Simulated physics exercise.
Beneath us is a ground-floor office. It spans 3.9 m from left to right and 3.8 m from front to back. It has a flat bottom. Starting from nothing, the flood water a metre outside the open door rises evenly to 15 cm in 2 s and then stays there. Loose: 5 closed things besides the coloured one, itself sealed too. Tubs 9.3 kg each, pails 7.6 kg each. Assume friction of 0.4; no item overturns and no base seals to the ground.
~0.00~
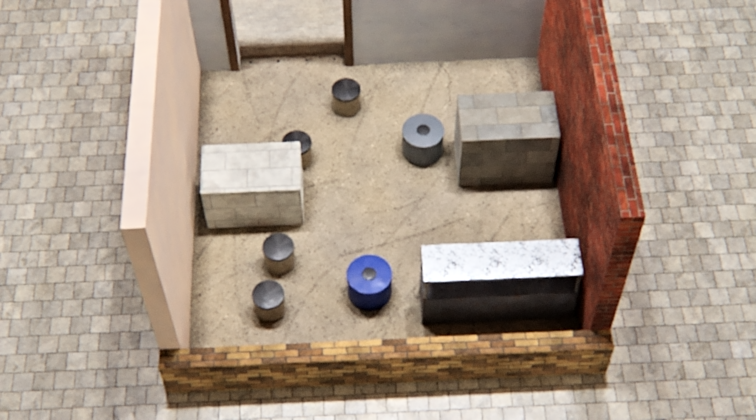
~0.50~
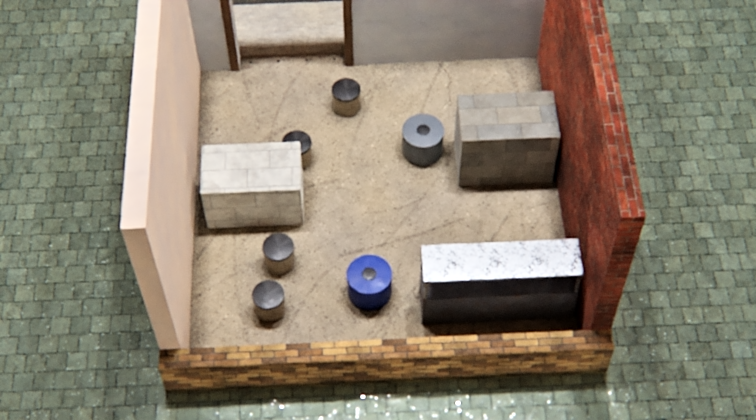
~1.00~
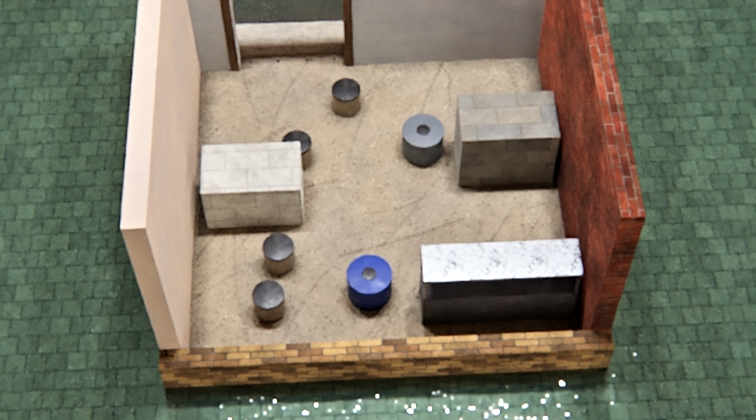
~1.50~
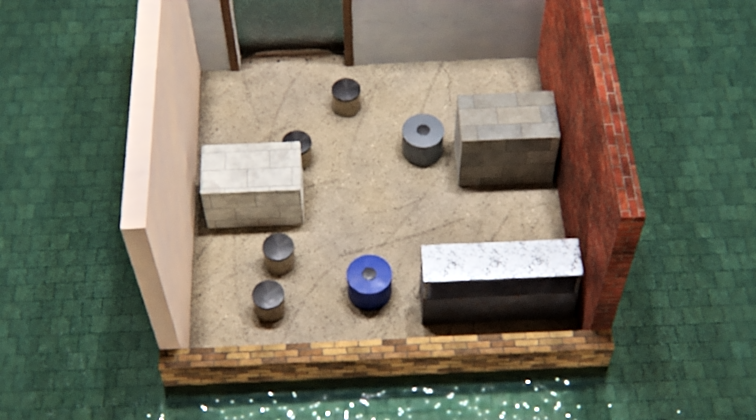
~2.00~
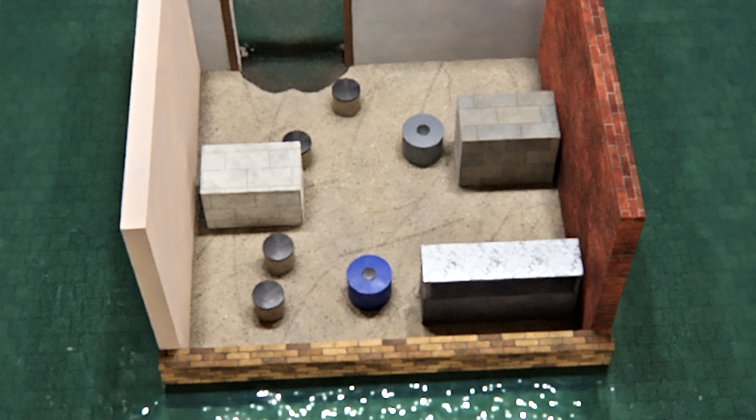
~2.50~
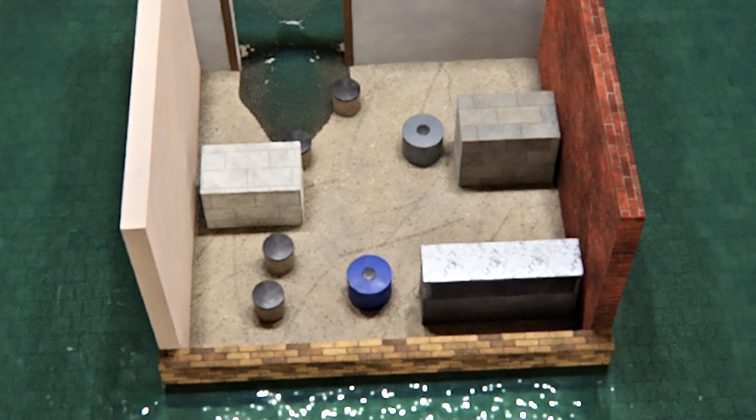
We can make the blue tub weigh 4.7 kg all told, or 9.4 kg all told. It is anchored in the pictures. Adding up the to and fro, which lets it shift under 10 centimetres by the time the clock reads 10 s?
I'd wager only the heavier choice works.
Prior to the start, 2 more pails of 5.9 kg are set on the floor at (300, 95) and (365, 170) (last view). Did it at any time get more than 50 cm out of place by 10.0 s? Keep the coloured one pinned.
Order as asked: Goes beyond / goes beyond.
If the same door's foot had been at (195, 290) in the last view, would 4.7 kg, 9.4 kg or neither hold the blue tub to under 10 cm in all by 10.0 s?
Under that change no listed mass suffices.
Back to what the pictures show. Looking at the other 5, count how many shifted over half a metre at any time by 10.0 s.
It works out to 2.
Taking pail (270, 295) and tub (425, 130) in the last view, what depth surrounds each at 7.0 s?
About 2 and 4 cm.
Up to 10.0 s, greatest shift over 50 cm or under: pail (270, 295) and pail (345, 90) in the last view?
Respectively: Threshold not reached and threshold exceeded.
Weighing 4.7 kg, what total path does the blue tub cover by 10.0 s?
Roughly 20 cm.
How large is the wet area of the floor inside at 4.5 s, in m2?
That flooded area is roughly 7.0 m2.
After 3.5 s the blue tub would be 0 cm from its start with 4.7 kg and 0 cm from its start with 9.4 kg; 0 cm of water round it then.
After 4.5 s the blue tub would be 0 cm from its start with 4.7 kg and 0 cm from its start with 9.4 kg; 2 cm of water round it then.
After 7.0 s the blue tub would be 0 cm from its start with 4.7 kg and 0 cm from its start with 9.4 kg; 2 cm of water round it then.
After 10.0 s the blue tub would be 23 cm from its start with 4.7 kg and 0 cm from its start with 9.4 kg; 3 cm of water round it then.
